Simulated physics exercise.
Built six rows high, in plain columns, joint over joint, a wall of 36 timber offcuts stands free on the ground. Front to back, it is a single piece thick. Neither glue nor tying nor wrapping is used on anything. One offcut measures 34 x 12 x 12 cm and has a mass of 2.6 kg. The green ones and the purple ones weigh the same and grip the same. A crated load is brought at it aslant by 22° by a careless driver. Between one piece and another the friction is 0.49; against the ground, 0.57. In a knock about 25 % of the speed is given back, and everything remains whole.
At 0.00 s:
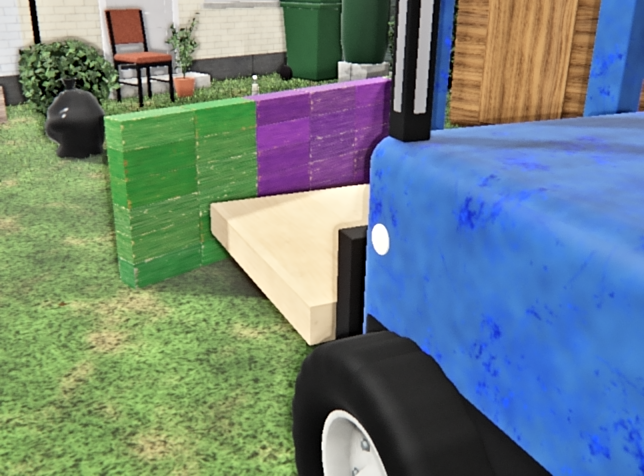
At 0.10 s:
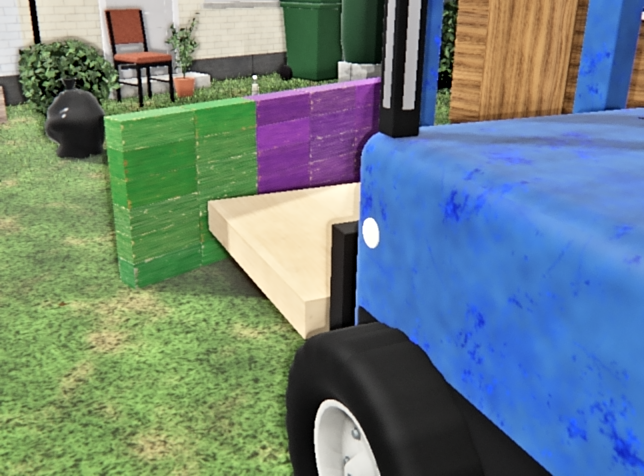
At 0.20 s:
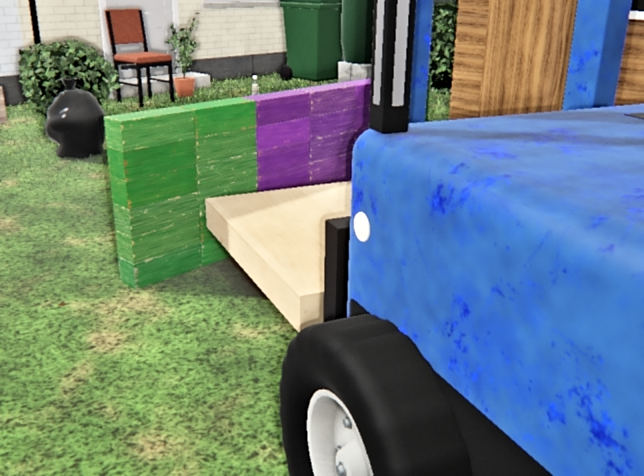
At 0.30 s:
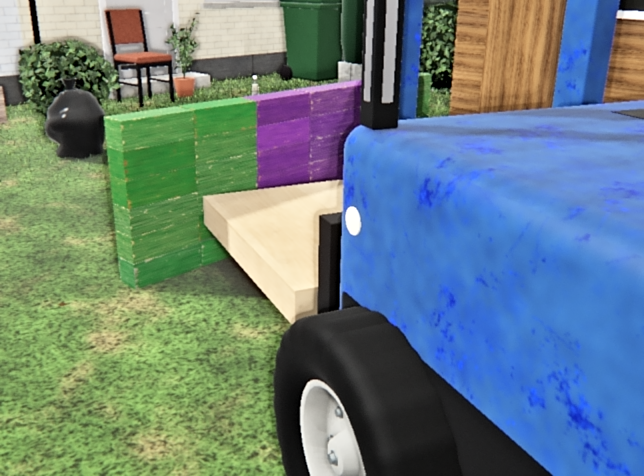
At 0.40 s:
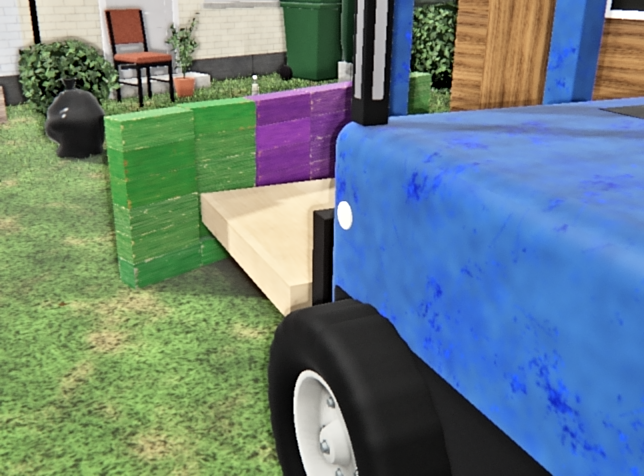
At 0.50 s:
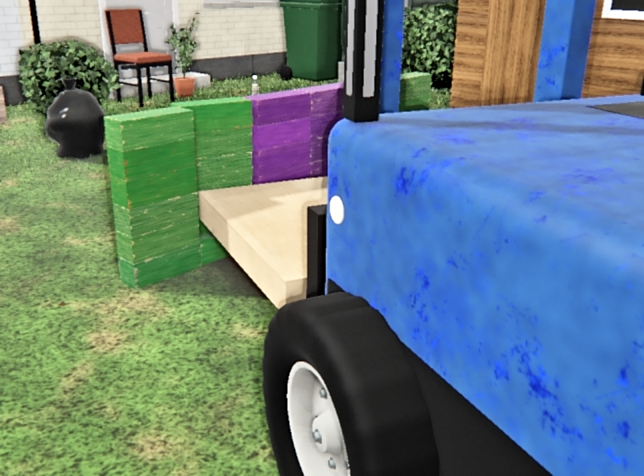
On a patchy lawn beside a pale house, seen from a still camera behind a blue vehicle, a low wall of stacked blocks stands, green at left and purple at right. A pale, flat load sits ahead of the vehicle, with a black ball, a red chair and green bins beyond. The vehicle rolls slowly forward and leftward, and the load meets the wall, pushing part of it back beside the unmoved left end.
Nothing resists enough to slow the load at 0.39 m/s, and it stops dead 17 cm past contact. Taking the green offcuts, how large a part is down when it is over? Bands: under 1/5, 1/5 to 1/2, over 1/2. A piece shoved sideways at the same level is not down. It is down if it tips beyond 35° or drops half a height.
1/5 to 1/2.
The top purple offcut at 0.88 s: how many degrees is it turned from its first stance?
It's at some 0 degrees.
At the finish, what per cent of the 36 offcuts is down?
It works out at roughly 15 per cent.
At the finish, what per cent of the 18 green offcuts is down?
Roughly 30 percent.
By 0.66 s, none of the 18 green offcuts down (0 of 36 in all colours); top green offcut unmoved; top purple offcut moved 15 mm.
By 0.88 s, 5 of the 18 green offcuts down (5 of 36 in all colours); top green offcut unmoved; top purple offcut moved 33 mm.
By 1.10 s, 5 of the 18 green offcuts down (5 of 36 in all colours); top green offcut unmoved; top purple offcut moved 20 mm.
When it is over (1.8 s), 5 of the 18 green offcuts down (5 of 36 in all colours); top green offcut unmoved; top purple offcut moved 19 mm. That is 28 per cent. In pixels of the last frame, middles, top green offcut near (151, 128), top purple offcut near (276, 107).
